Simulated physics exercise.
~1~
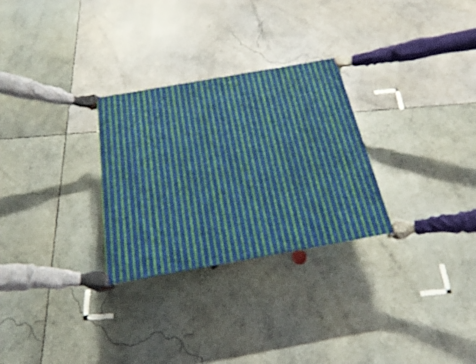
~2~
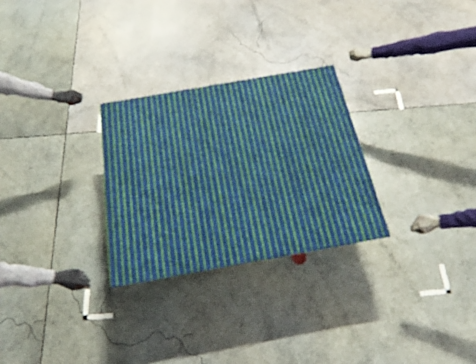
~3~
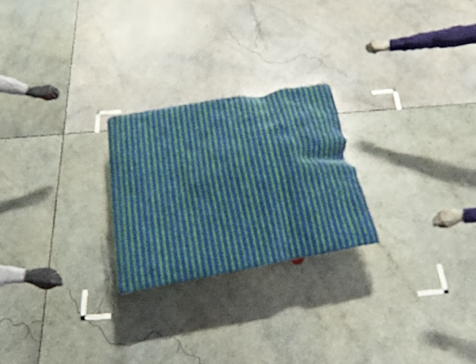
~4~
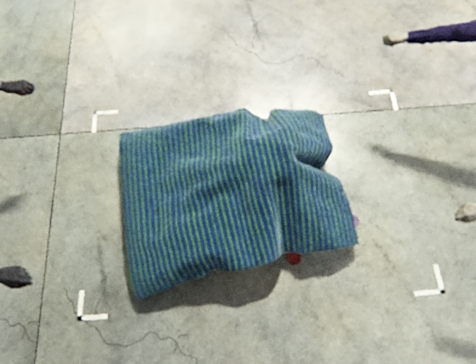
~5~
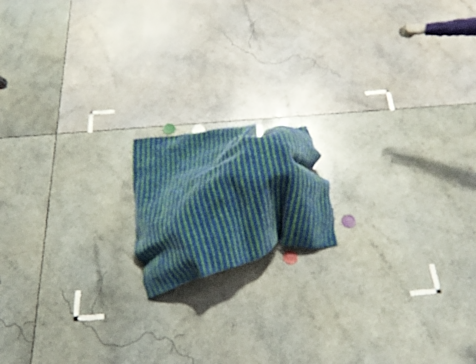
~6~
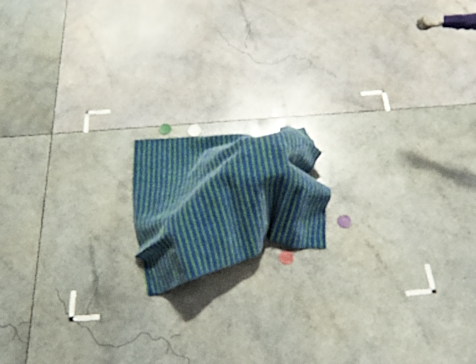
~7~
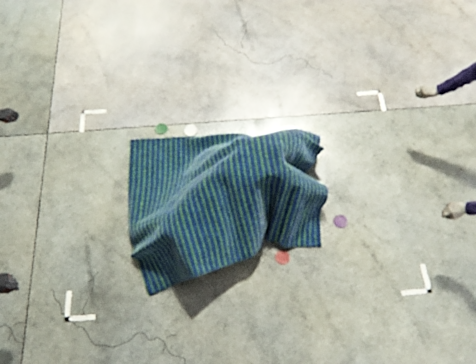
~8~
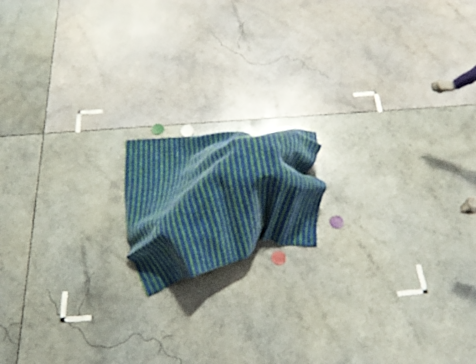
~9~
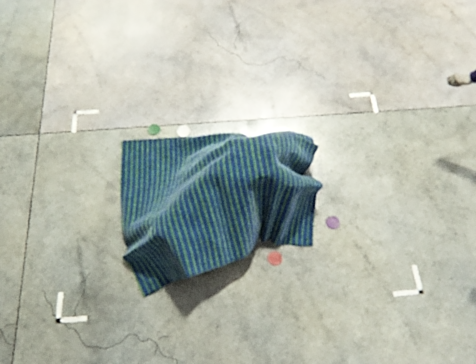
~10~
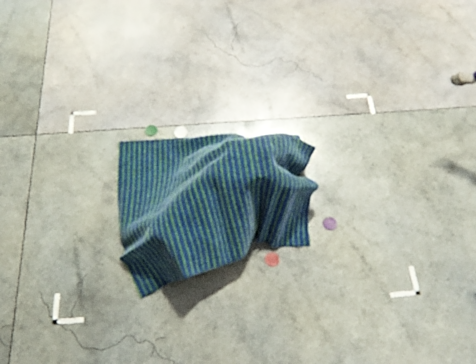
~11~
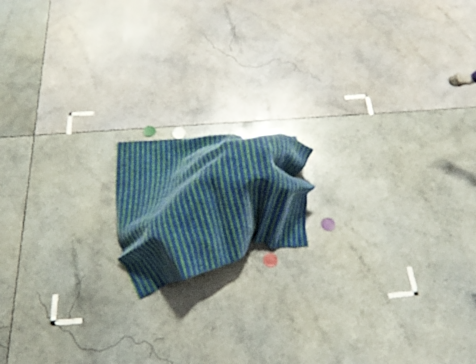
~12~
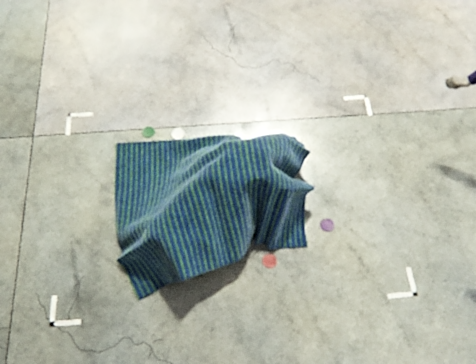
Warehouse floor seen from above, four hands releasing a striped blanket that drops and crumples into draped folds, small coloured discs showing beside it.
